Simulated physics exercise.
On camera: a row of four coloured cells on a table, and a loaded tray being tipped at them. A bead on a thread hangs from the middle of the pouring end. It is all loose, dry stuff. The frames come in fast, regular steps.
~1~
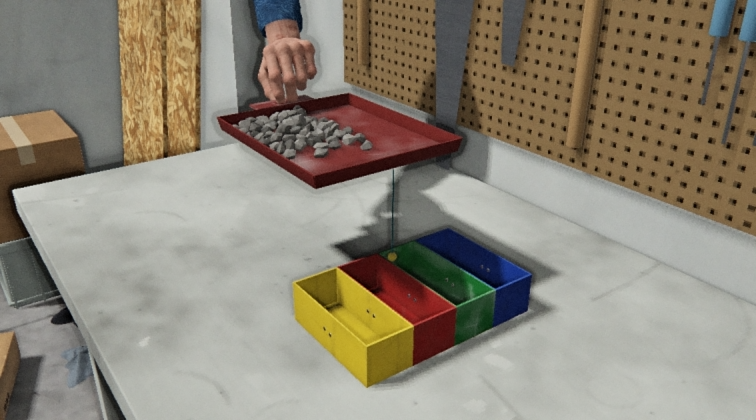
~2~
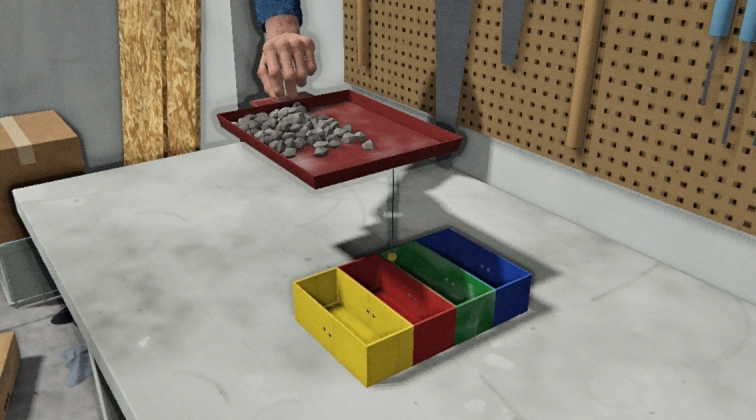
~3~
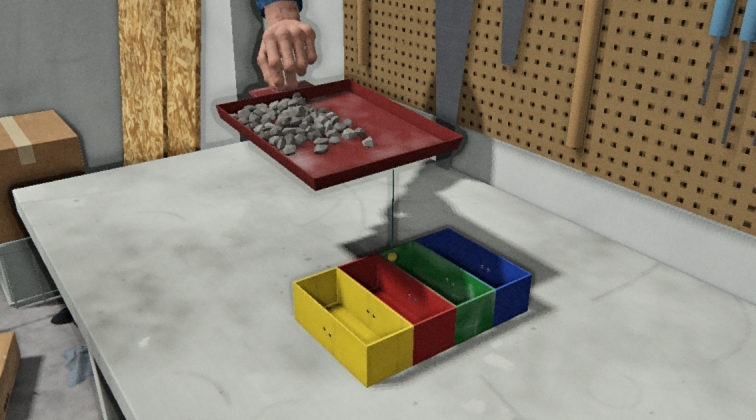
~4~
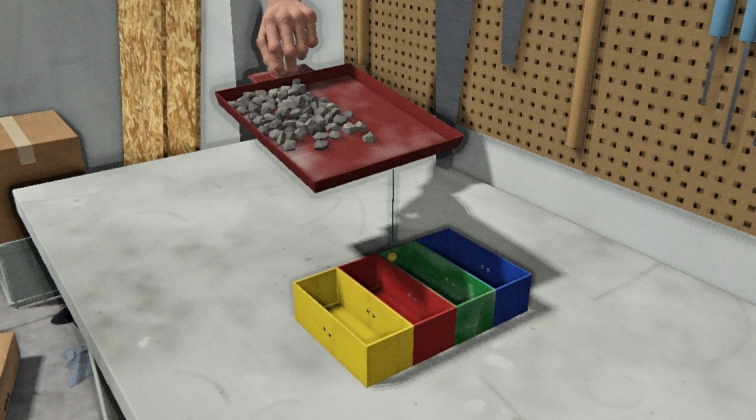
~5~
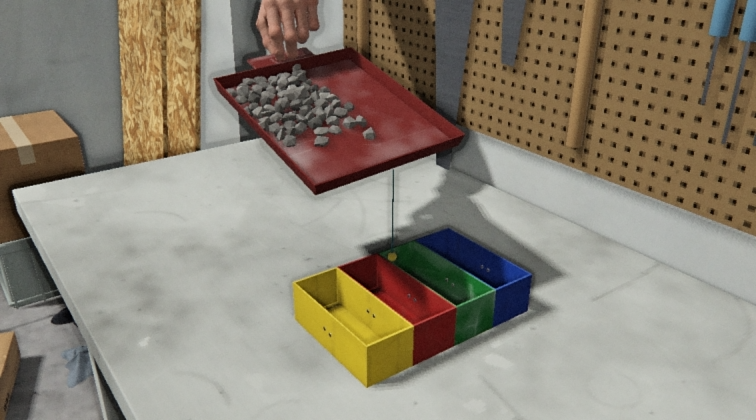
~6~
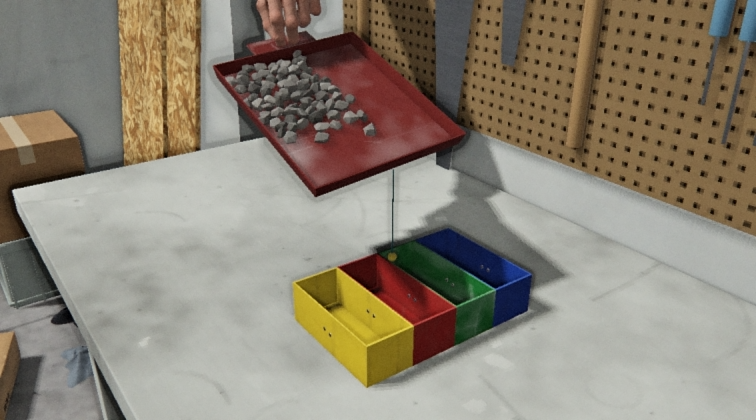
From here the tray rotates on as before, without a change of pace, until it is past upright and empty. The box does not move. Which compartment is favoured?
Most goes to the yellow cell.
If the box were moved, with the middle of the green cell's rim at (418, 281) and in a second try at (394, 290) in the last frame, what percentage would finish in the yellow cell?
About 50 and 10 per cent.
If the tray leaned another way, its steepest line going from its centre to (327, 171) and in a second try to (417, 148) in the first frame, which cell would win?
The first try: The yellow one. The second: That blue cell.
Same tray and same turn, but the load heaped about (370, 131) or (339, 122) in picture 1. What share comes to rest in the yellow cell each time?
In turn 40 and 50 in a hundred.
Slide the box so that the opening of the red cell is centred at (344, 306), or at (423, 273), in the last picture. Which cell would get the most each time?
First the red cell, then that yellow cell.
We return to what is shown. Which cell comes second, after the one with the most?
Second comes the cell in red.
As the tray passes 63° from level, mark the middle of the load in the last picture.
Close to (338, 166).
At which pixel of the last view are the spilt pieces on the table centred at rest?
Around (331, 398).
Soon after the last picture, tray tipped steeply; most on the tray; a small part falling or outside the box.
A little later, tray tipped right over; about a quarter on the tray; about a third in the yellow cell; a small part in the red cell; a stray few in the green cell; about a quarter falling or outside the box.
Later still, tray tipped past a quarter turn; about two thirds in the yellow cell; about a quarter in the red cell; a stray few in the green cell; about a quarter falling or outside the box.
At rest, tray tipped past a quarter turn; about two thirds in the yellow cell; about a quarter in the red cell; a stray few in the green cell; none in the blue cell; about a quarter outside the box.
